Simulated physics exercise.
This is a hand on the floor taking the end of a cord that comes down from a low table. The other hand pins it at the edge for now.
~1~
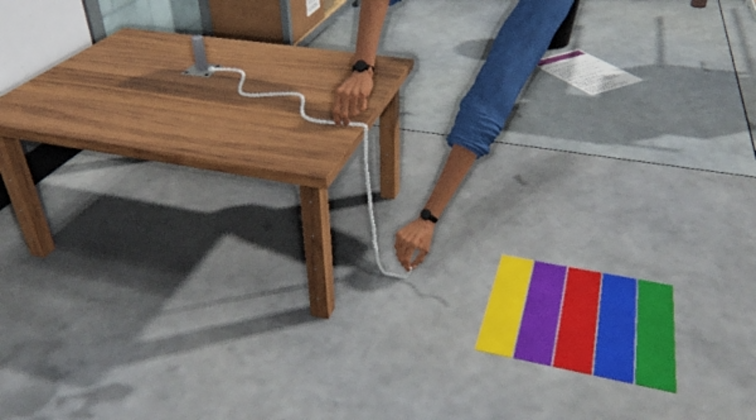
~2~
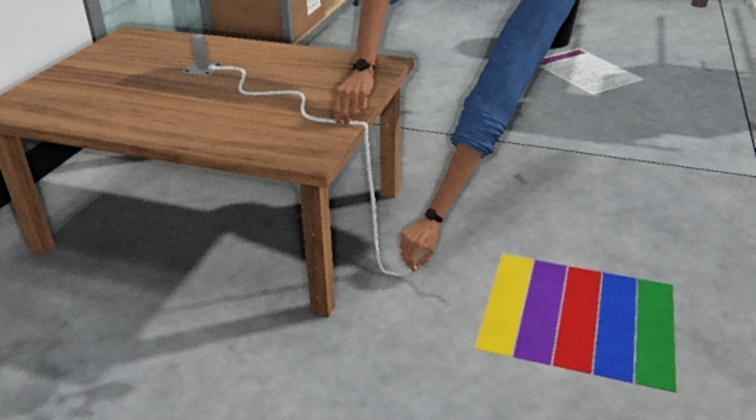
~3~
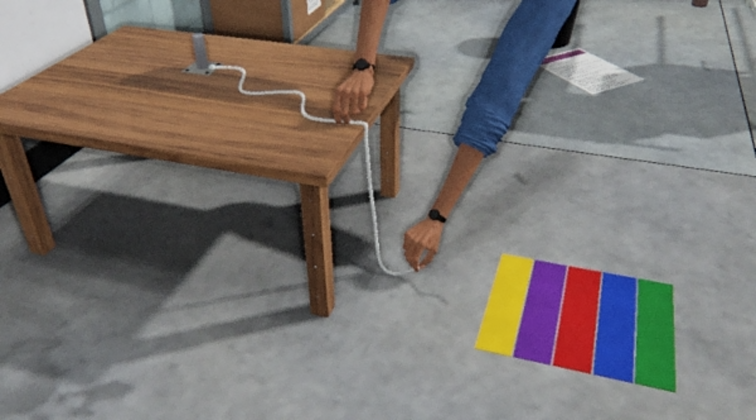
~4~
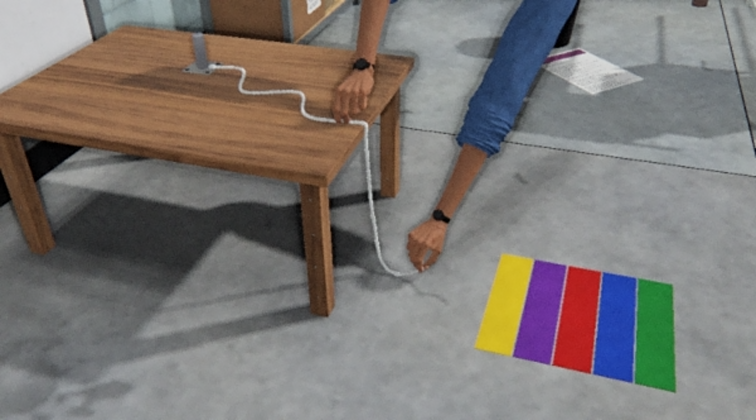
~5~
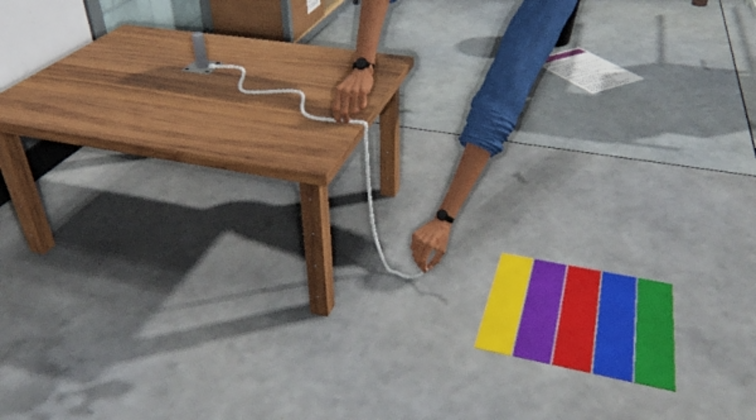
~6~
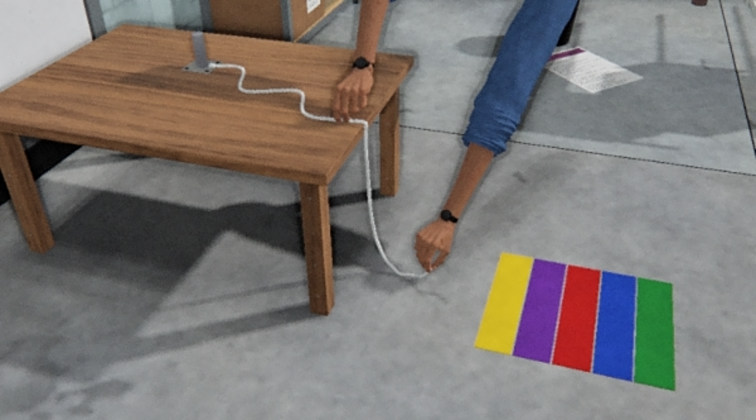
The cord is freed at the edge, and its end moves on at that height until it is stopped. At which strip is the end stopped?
The end stops over the red strip.
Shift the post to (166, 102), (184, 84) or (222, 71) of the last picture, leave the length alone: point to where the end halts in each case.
About (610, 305), (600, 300) and (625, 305).
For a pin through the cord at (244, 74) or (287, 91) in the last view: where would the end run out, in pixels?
Try by try, around (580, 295) and (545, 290).
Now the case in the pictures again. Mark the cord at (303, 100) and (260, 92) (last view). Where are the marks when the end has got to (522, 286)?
At (342, 103), then (294, 89).
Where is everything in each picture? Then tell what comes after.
End (410, 268); yellow (498, 334); purple (536, 342); red (575, 350); blue (614, 358); green (656, 367), in the first frame.
End (416, 267); cord through (241, 70) (256, 94) (302, 108) (359, 124) (372, 191) (378, 255), in the second frame.
End (419, 268), in the third frame.
End (423, 268); cord through (241, 69) (256, 93) (302, 107) (359, 123) (370, 190) (379, 255), in the fourth frame.
End (427, 268), in the fifth frame.
End (431, 269); cord through (241, 68) (255, 92) (302, 106) (359, 122) (369, 189) (382, 253), in the sixth frame.
A little later, end near (522, 286); over yellow.
Next, end near (564, 294); over red.
When it is tight, end near (590, 299); over red. It gets as far as the red strip.
